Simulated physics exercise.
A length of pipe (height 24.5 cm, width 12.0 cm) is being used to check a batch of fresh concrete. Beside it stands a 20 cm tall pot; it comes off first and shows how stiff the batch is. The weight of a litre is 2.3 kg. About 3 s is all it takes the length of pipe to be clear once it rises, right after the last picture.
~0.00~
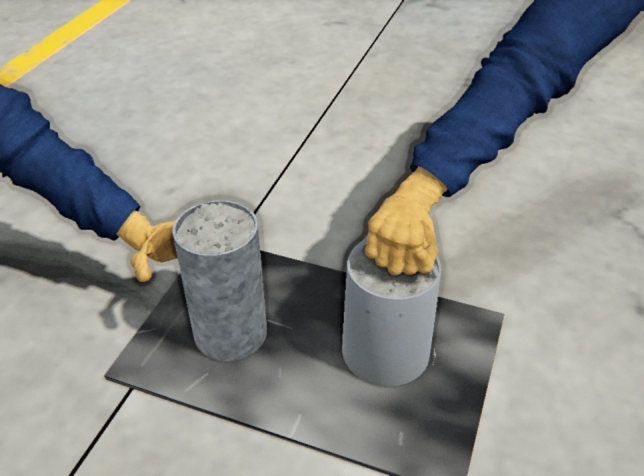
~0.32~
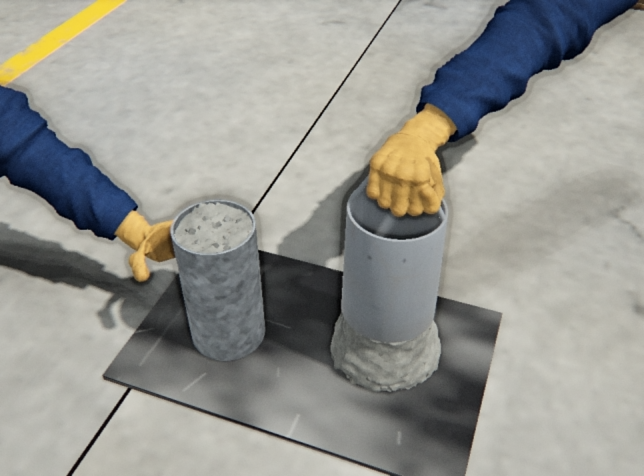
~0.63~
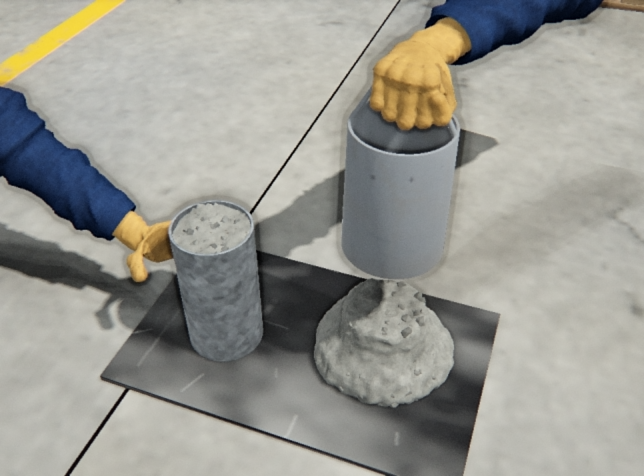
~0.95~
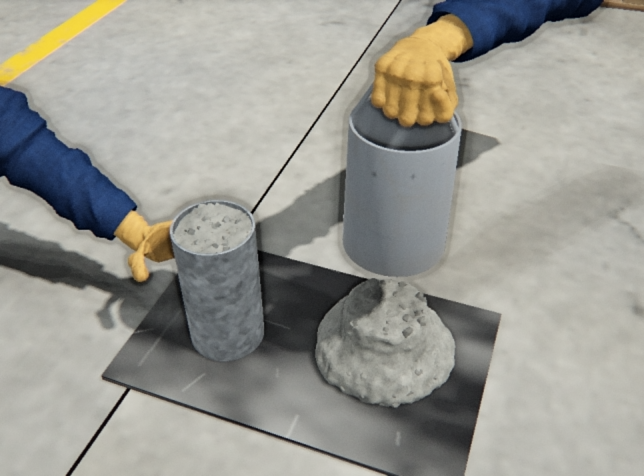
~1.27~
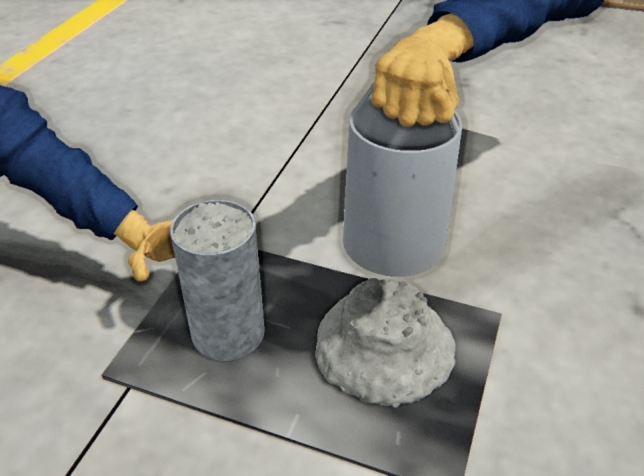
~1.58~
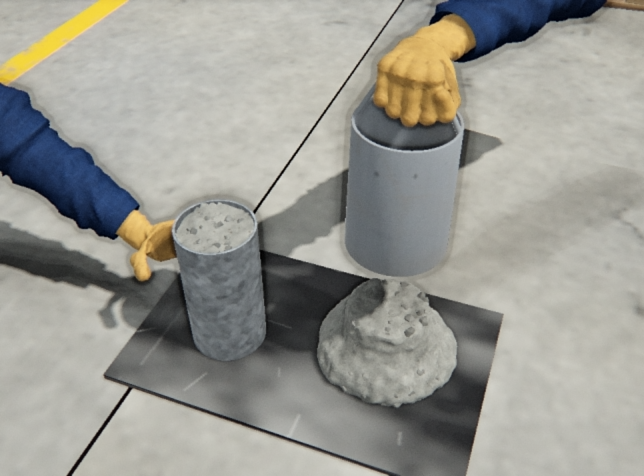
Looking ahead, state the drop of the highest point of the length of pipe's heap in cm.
My best guess is roughly 10 centimetres.
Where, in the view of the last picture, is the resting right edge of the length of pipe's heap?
About pixel (291, 330).
By 2.3 s, the length of pipe is up 5.3 cm; the fresh concrete has come down 1.7 cm to 23 cm and is 15 cm wide.
By 3.1 s, the length of pipe is up 16 cm; the fresh concrete has come down 8.8 cm to 16 cm and is 21 cm wide.
By 3.8 s, the length of pipe is up 24 cm; the fresh concrete has come down 9.4 cm to 15 cm and is 21 cm wide.
By 4.7 s, the length of pipe is clear; the fresh concrete has come down 9.5 cm to 15 cm and is 21 cm wide.
By 5.2 s, at rest, the length of pipe is clear; the fresh concrete has come down 9.5 cm to 15 cm and is 21 cm wide.
